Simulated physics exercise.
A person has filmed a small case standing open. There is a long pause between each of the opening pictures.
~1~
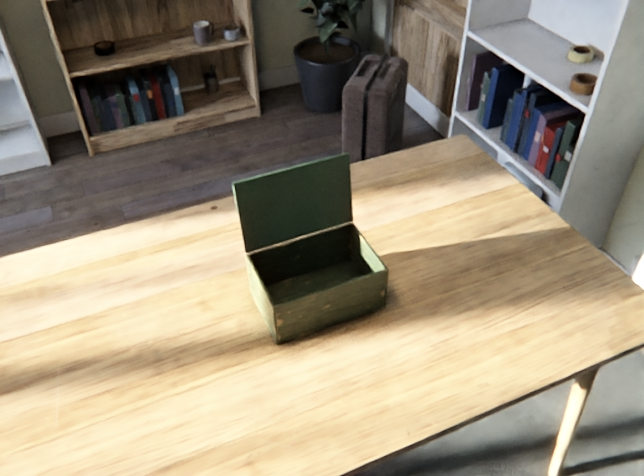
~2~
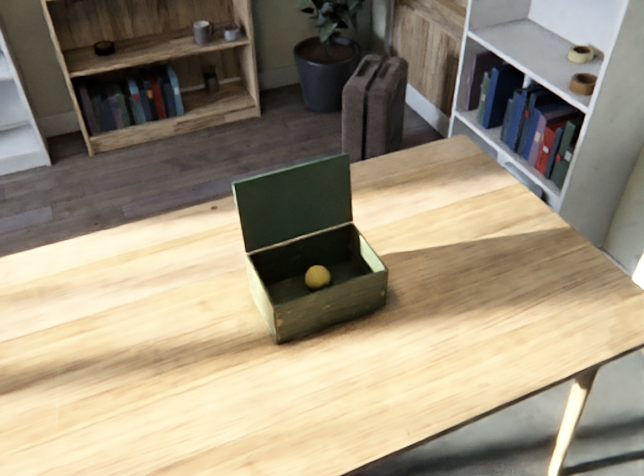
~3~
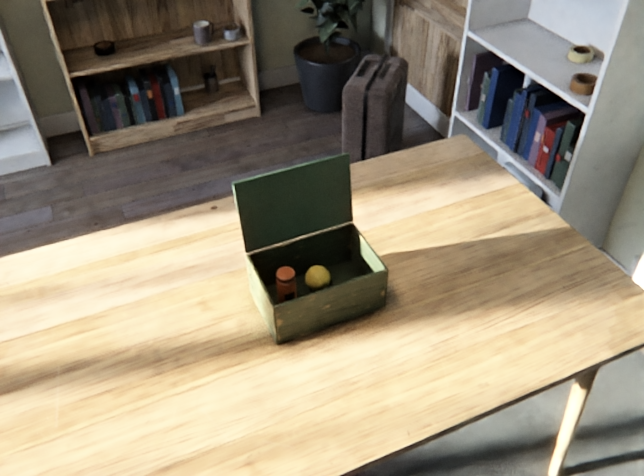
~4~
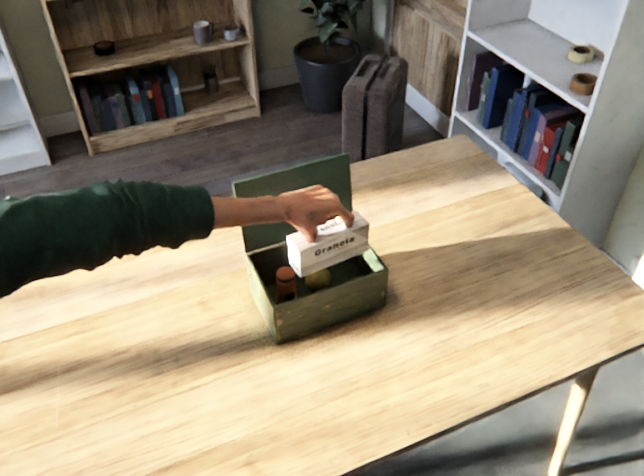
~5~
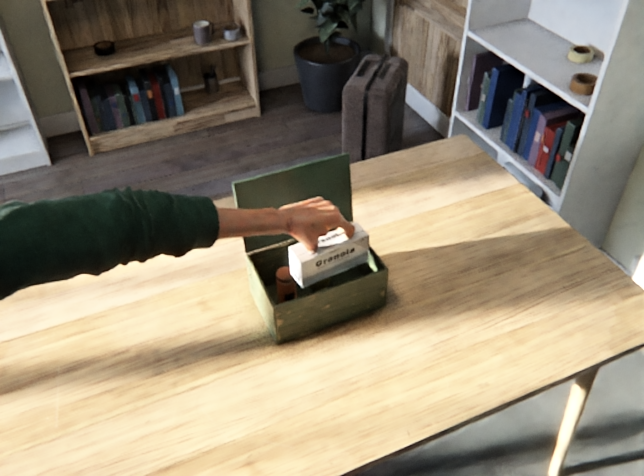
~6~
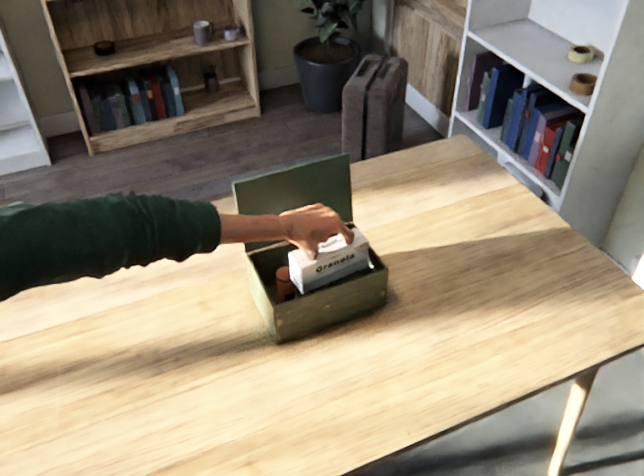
A person's arm in a dark green sleeve enters from the left over a pale wooden table, seen from above by a still camera, with shelves, a plant and a suitcase behind. An open green box sits empty, then holds a yellow ball, then also an orange shaker to its left. The hand lowers a white carton into the box, over the ball, and keeps hold of it.
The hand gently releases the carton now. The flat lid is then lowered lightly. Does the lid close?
You can see the lid settles down properly.
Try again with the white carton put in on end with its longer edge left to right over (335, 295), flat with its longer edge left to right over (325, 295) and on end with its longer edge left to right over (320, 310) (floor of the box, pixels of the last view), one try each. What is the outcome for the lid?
Open; shut; open.
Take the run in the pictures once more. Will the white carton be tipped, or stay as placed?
In the end, it keeps its orientation.
Then, 1.10 s after the last picture, lid starting down; white carton slid a little near (335, 294).
Then, 1.90 s after the last picture, lid 39° above the rim; white carton slid a little near (335, 294).
At rest, lid shut; moved from the start, white carton; the other 2 in place. Seen from the same camera at the end, white carton near (335, 294).
